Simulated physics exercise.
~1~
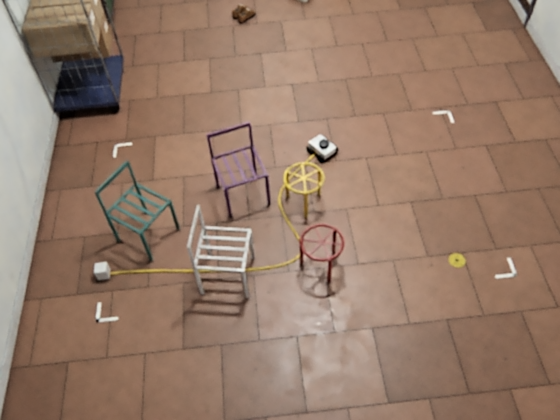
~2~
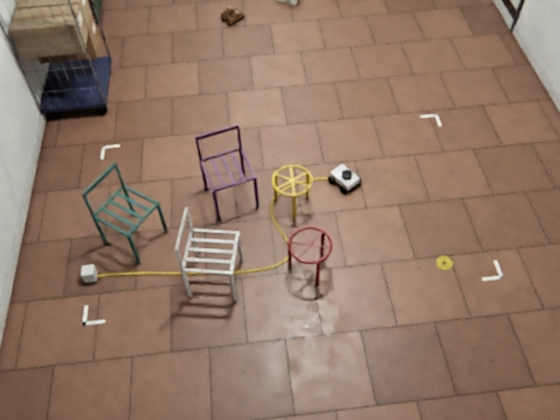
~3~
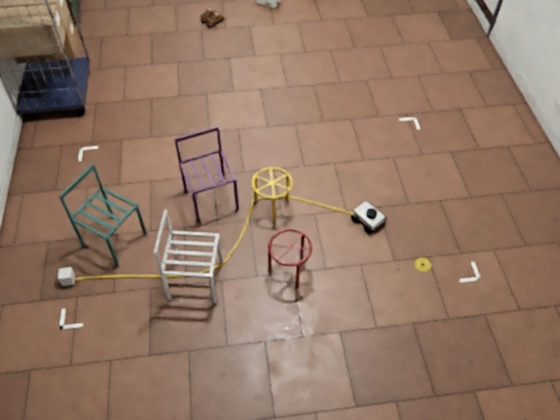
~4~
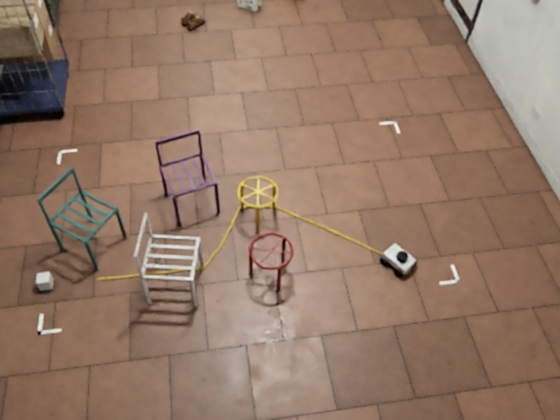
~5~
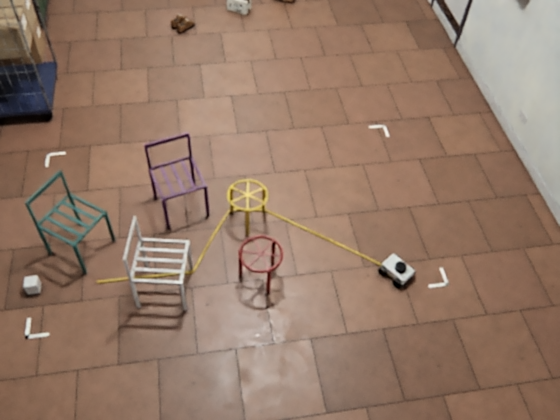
Small wheeled cart driving right past chairs and stools, pulling a yellow lead taut until its end comes away from a white block.
